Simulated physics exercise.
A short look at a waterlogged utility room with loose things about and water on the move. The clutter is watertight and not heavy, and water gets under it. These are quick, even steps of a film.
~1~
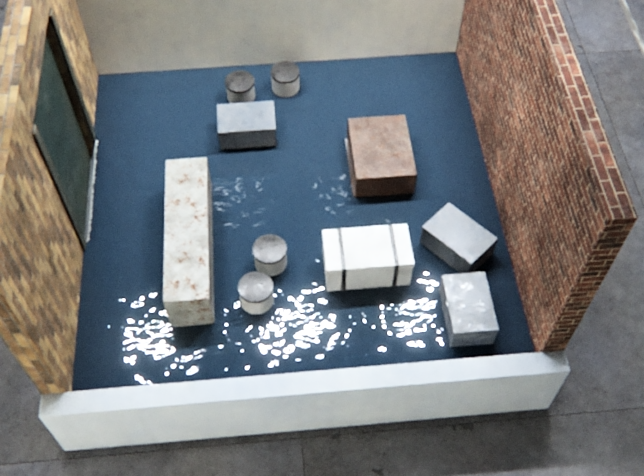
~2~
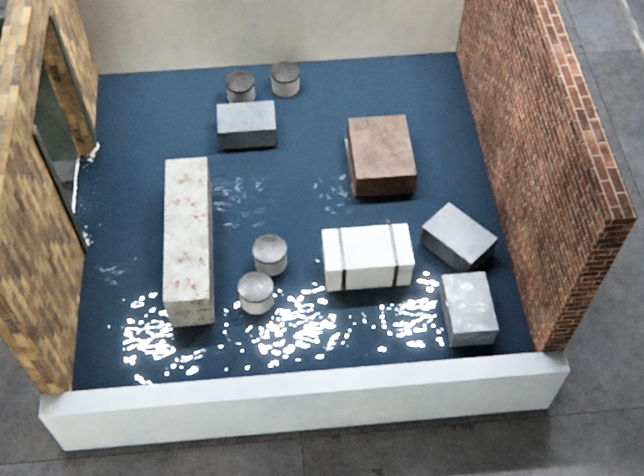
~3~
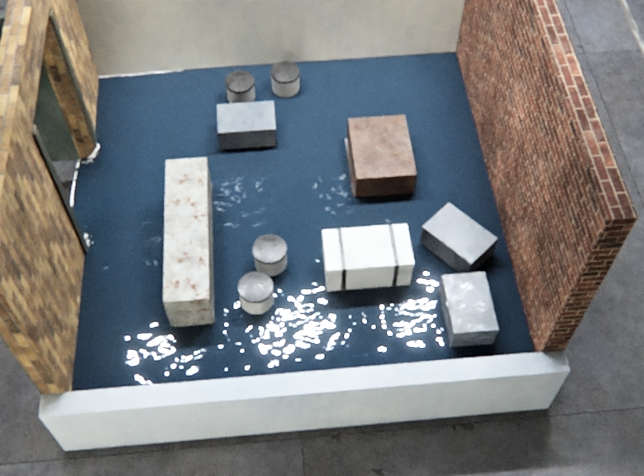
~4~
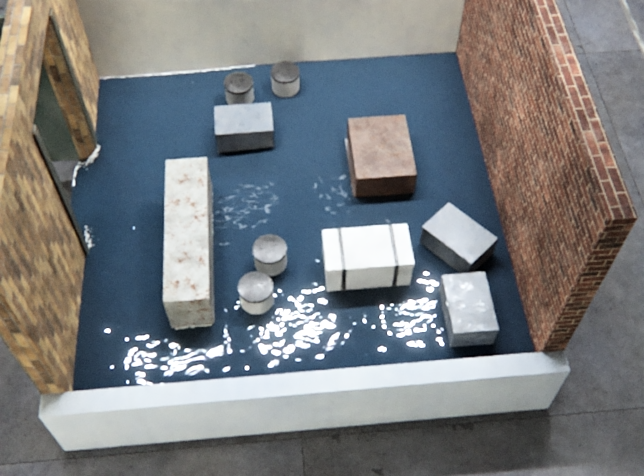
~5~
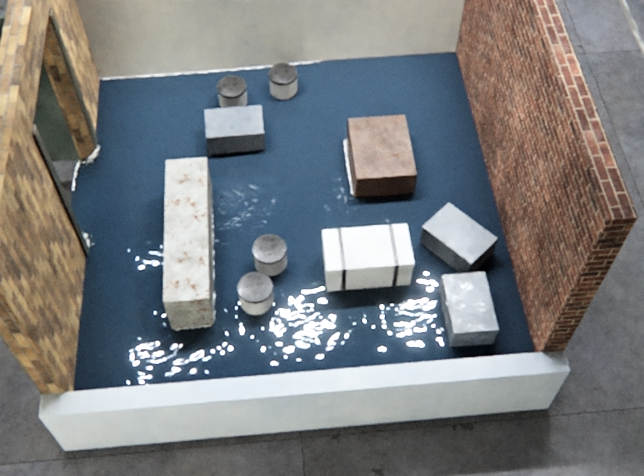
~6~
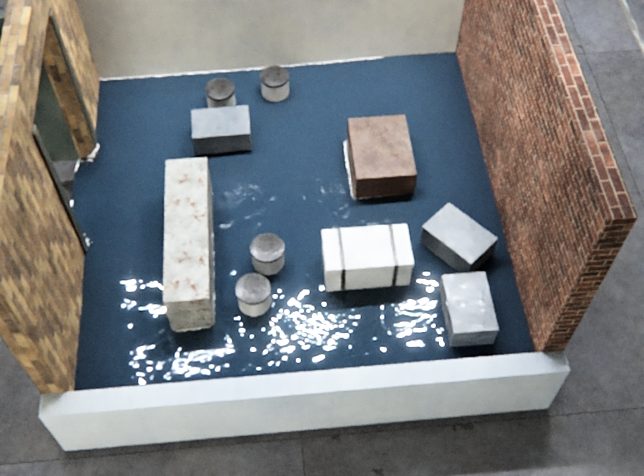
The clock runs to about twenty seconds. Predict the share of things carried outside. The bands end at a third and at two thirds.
Share: From one to two thirds.
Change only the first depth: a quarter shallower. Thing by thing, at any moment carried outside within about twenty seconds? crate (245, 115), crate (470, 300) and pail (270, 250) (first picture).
In turn: Through, inside, inside.
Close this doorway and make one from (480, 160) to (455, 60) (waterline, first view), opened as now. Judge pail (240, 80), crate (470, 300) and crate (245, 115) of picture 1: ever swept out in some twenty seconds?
One after the other: Yes, through, carried outside.
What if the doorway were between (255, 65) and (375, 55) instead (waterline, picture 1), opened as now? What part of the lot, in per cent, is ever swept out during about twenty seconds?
I make it 80 per cent.
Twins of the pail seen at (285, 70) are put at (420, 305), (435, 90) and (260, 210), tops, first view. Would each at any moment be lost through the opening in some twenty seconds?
In that order: Left behind, inside, through.
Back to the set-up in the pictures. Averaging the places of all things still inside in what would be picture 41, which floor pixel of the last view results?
Around (316, 291).
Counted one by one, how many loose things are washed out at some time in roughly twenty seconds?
That makes 4.
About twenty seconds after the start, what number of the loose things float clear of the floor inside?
I count 4.
A moment on, 0 of 8 are out; 8 afloat.
Next, 3 of 8 are out; 5 afloat.
Later, 4 of 8 are out; 4 afloat.
In the end, 4 of 8 are out; 4 afloat.
